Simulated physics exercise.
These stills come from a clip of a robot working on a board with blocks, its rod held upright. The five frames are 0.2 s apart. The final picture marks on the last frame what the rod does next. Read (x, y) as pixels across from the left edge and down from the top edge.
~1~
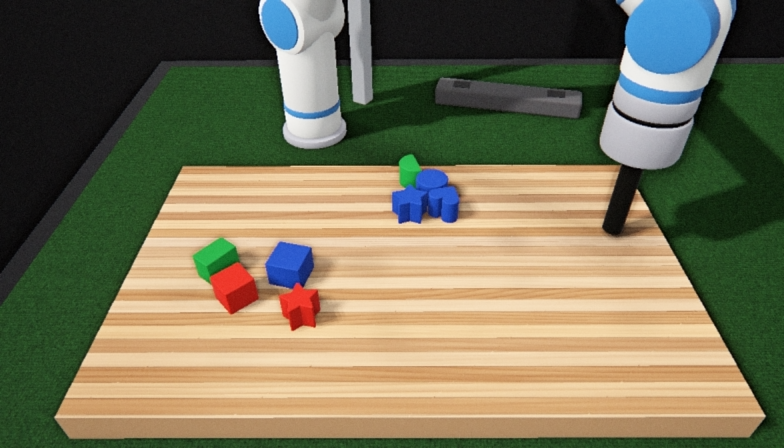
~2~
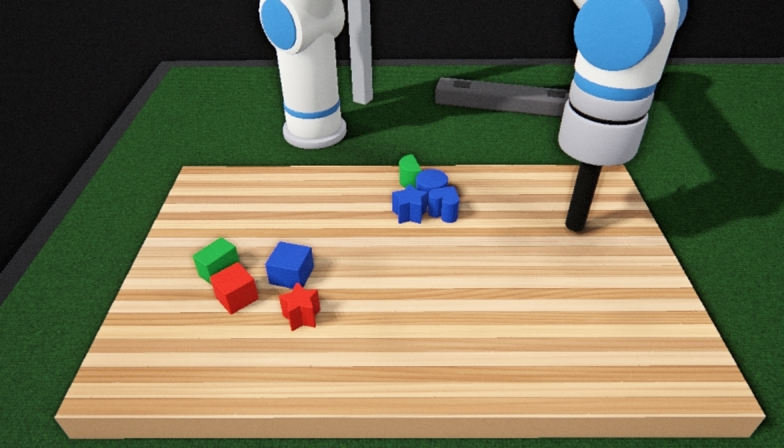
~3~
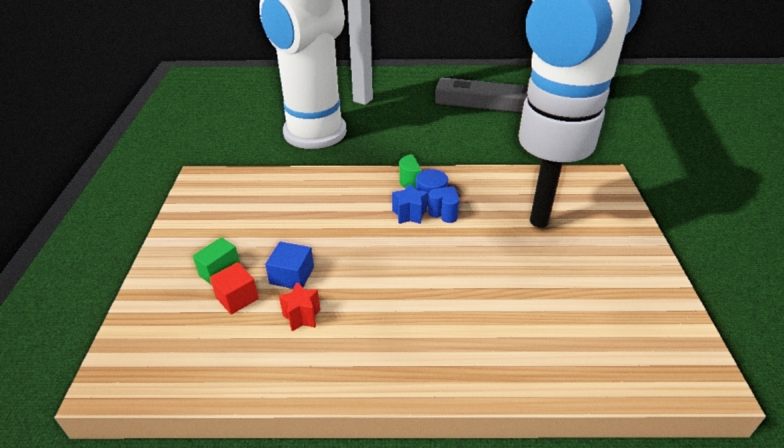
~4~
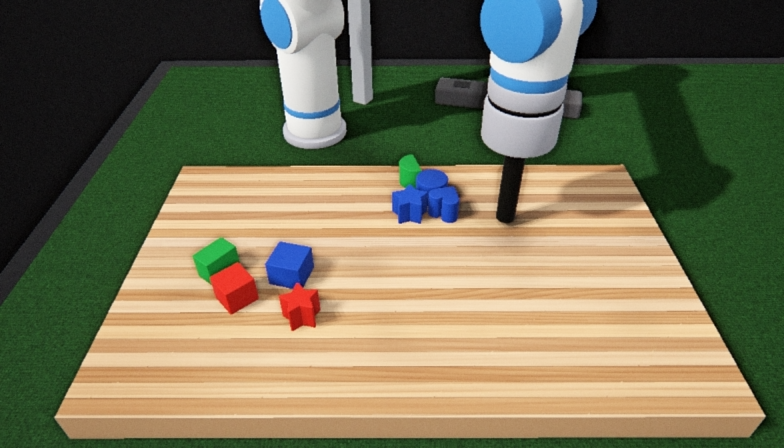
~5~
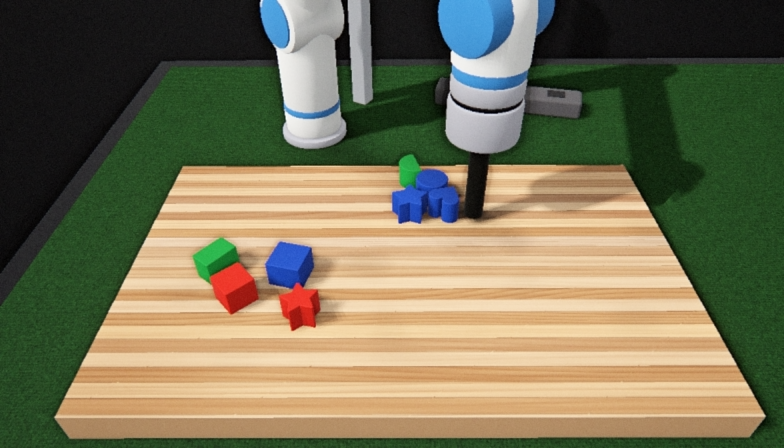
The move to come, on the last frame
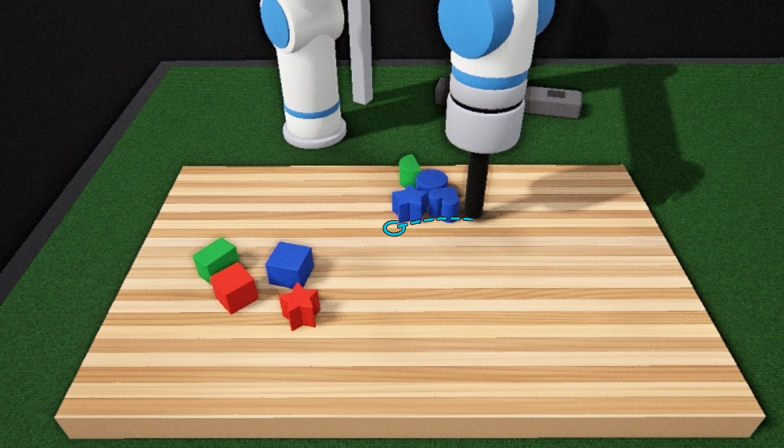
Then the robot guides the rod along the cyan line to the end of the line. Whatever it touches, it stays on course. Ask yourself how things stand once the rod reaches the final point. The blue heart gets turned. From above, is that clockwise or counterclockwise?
Looking from above, the answer is clockwise.
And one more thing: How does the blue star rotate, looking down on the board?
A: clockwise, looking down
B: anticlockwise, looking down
My answer is option B.
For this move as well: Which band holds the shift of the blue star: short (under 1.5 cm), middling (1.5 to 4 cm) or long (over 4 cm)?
Over 4 cm.
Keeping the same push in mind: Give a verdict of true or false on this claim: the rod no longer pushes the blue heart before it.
That claim is true.
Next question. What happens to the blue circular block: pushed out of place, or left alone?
Answer: Unmoved.
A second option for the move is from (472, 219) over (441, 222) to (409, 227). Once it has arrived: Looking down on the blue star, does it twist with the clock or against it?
From above, the turn goes anticlockwise.
The drawn path runs from (472, 219) over (445, 218) and (419, 221) to (394, 228).
On the path given first. One third of the way, rod (444, 213); blue star (399, 193), turned 35° anticlockwise; blue heart (425, 193), turned 35° clockwise.
Two thirds of the way, rod (418, 216); blue star (376, 189), turned 40° anticlockwise; blue heart (405, 192), turned 65° clockwise.
At the end, rod (394, 222); blue star (375, 189), turned 45° anticlockwise; blue circular block not moved; blue heart (402, 191), turned 75° clockwise.
